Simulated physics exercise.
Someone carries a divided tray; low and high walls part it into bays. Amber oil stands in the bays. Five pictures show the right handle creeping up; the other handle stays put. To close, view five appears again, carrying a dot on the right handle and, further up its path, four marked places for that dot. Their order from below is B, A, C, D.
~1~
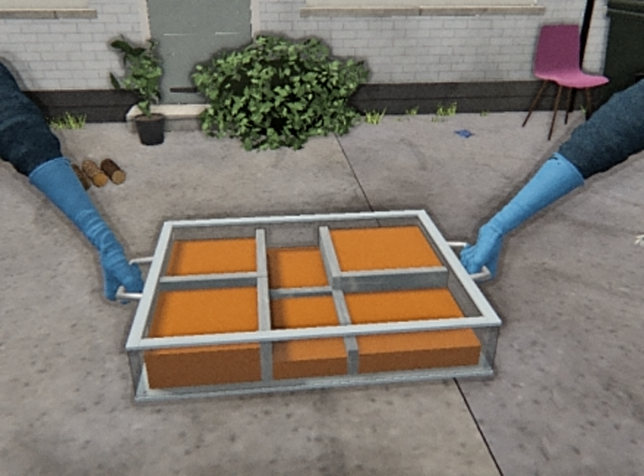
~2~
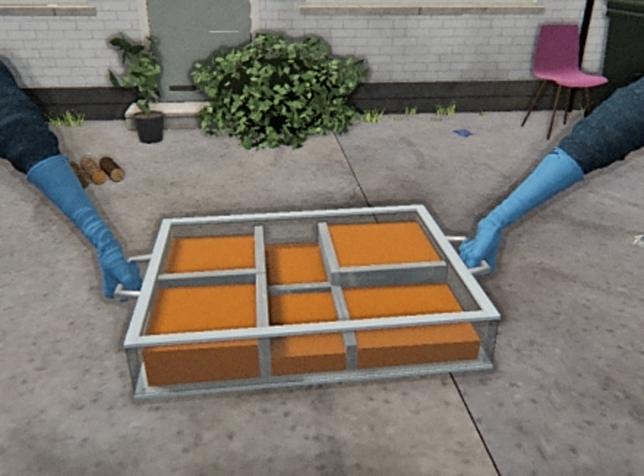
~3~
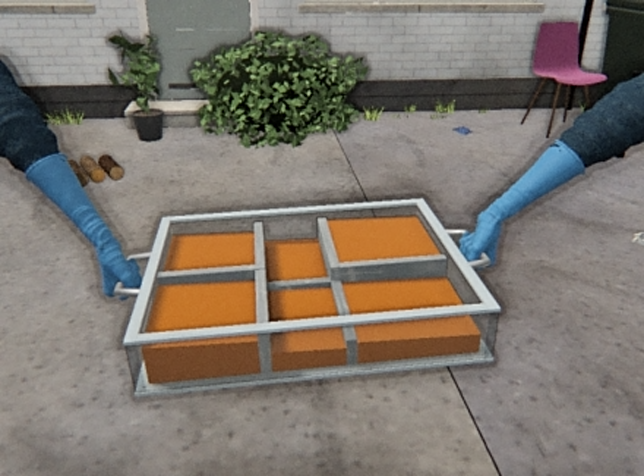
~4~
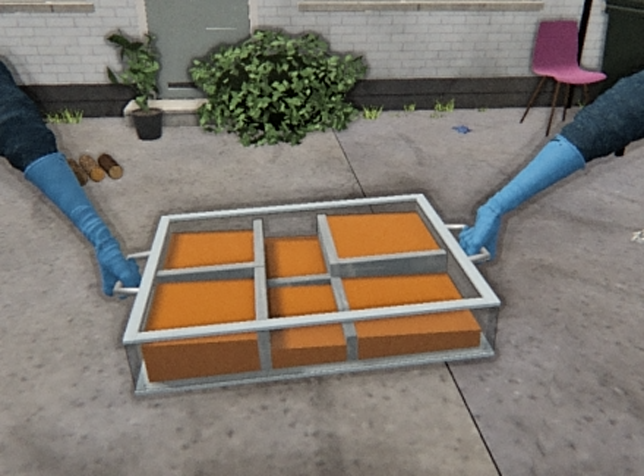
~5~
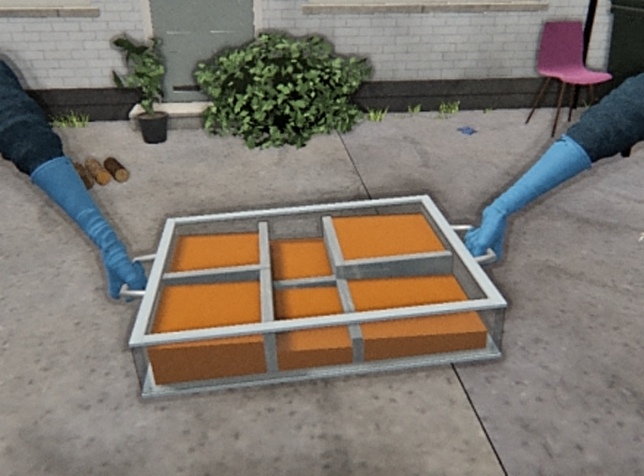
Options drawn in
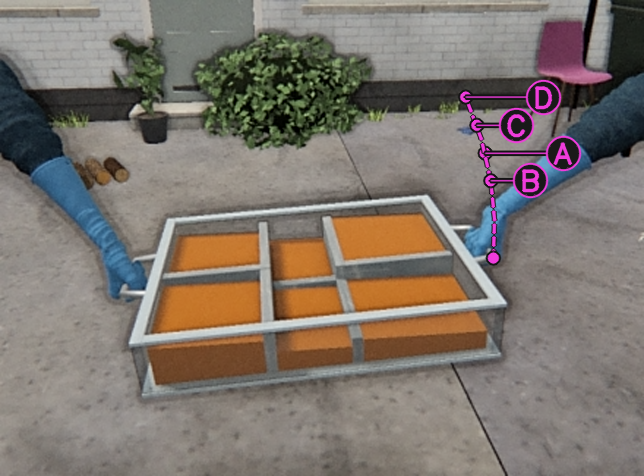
Blue-gloved hands holding a divided tray of amber liquid by its side handles, tilting it very slightly down to the left.
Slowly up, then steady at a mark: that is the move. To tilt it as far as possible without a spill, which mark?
The limit is B.
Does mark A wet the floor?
Yes.
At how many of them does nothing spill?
One of the four.
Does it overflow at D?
Yes, that goes wrong.
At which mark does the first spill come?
It is A.
On the marked copy, A at (485, 153); B at (490, 180); C at (476, 125); D at (465, 97).
With A, about 8 % goes over the rim.
With B, nothing spills; the back left bay holds the most.
With C, about 21 % goes over the rim.
With D, about 32 % goes over the rim.
